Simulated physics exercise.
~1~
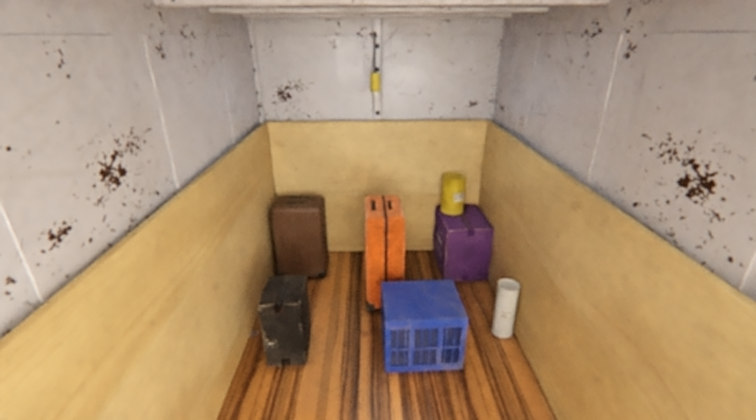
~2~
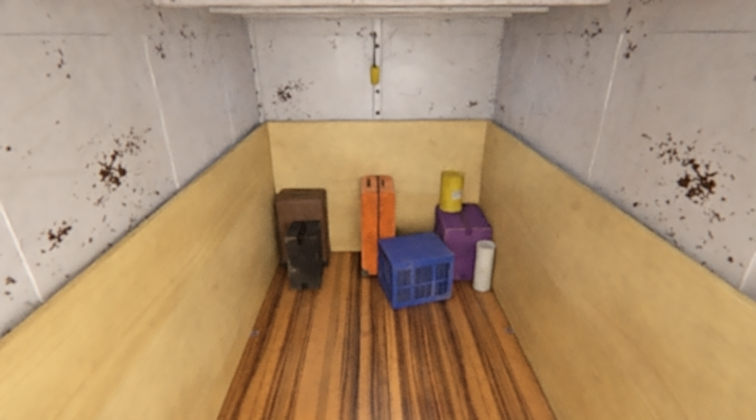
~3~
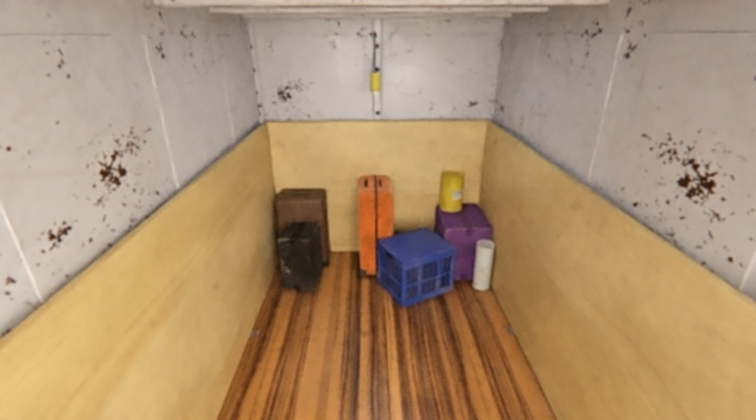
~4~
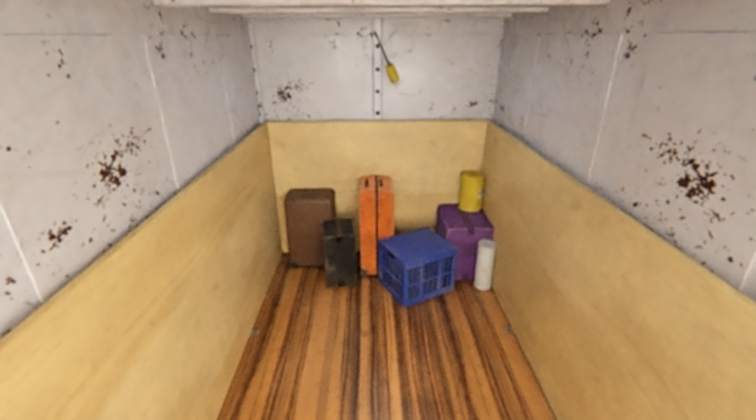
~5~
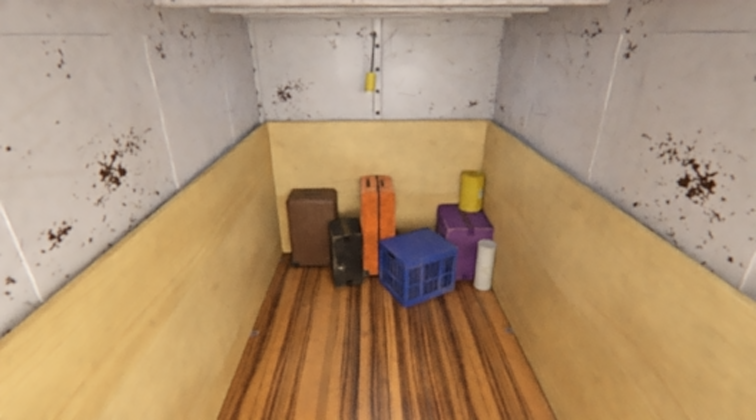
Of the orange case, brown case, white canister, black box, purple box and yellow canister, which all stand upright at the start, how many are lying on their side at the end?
None of them are lying on their side at the end. All six are still standing upright, although most have shifted from where they began.
